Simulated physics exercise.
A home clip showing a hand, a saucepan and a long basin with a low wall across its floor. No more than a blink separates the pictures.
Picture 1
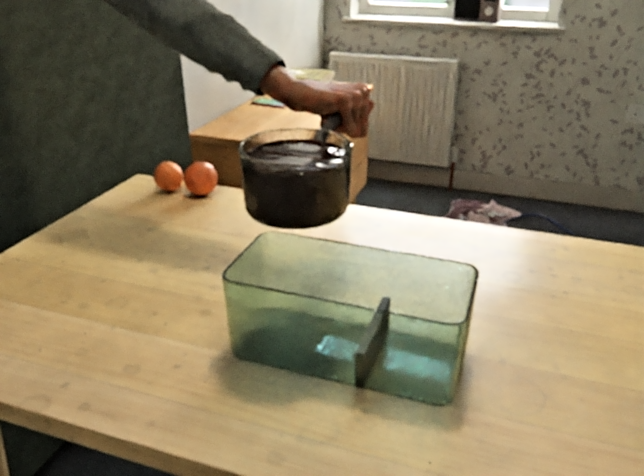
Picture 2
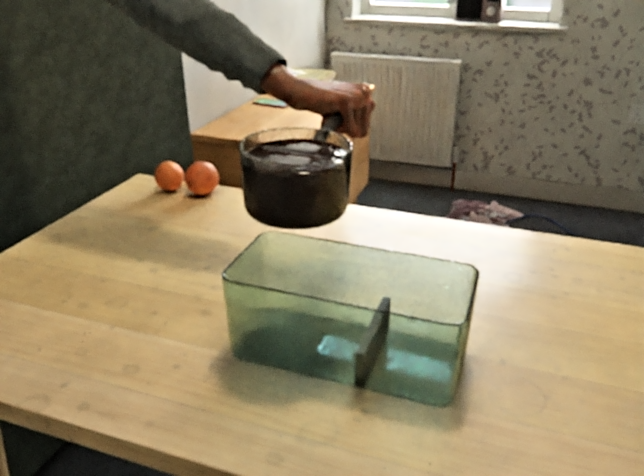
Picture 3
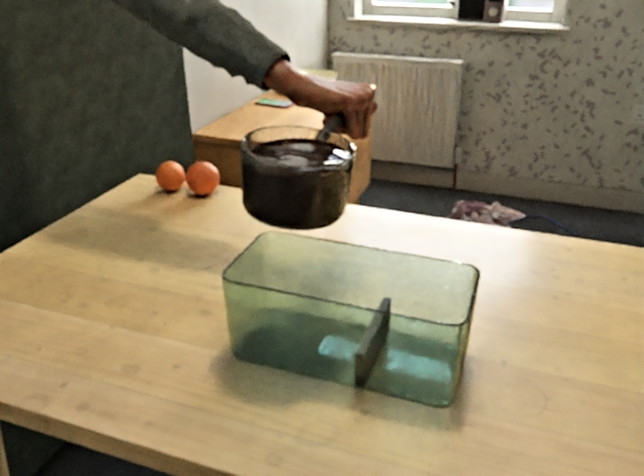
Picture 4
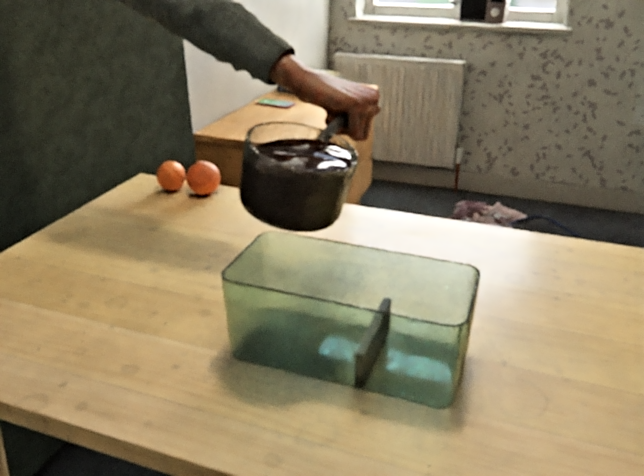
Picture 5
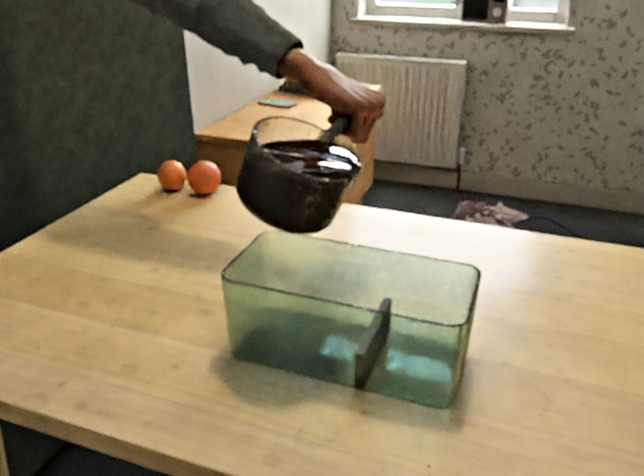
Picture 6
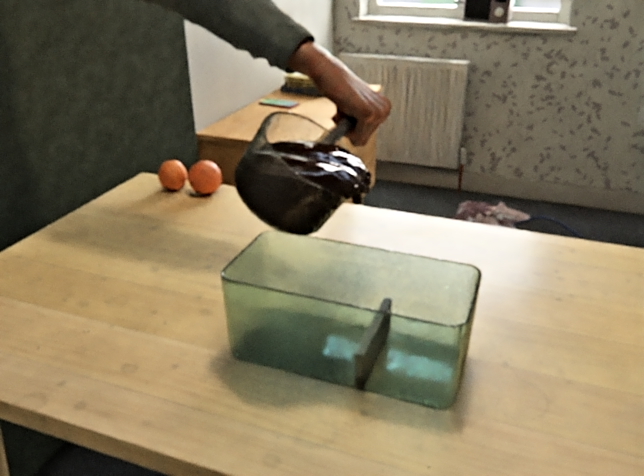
A hand tilts a saucepan of dark coffee to the right above a long basin.
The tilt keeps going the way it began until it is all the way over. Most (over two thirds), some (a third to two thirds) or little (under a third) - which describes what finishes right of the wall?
Some.
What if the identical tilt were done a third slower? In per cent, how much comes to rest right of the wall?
I'd say roughly 70 in every hundred ends up there.
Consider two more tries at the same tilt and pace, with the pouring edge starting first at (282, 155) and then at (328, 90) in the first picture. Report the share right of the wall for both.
The first gives 10 %, the second 55 %.
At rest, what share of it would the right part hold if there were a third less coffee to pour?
Close to 45 per cent, more or less.
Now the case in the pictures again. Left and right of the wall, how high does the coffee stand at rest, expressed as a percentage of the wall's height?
Once it is still, the left part shows 30 per cent and the right part 60.
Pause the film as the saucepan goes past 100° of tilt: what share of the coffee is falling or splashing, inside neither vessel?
It's close to 30 %.
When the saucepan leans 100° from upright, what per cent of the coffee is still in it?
It still holds close to 25 per cent at that lean.
A moment on, the tilt is 100° and 27 per cent is still to pour, 2 is left of the wall and 40 right of it.
Next, the tilt is 119° and 2 per cent is still to pour, 31 is left of the wall and 62 right of it.
Then the tilt is 119° and 0 per cent is still to pour, 41 is left of the wall and 58 right of it.
Later the tilt is 119° and 0 per cent is still to pour, 43 is left of the wall and 56 right of it.
In the end 43 per cent lies left of the wall, 56 right of it and 1 outside.
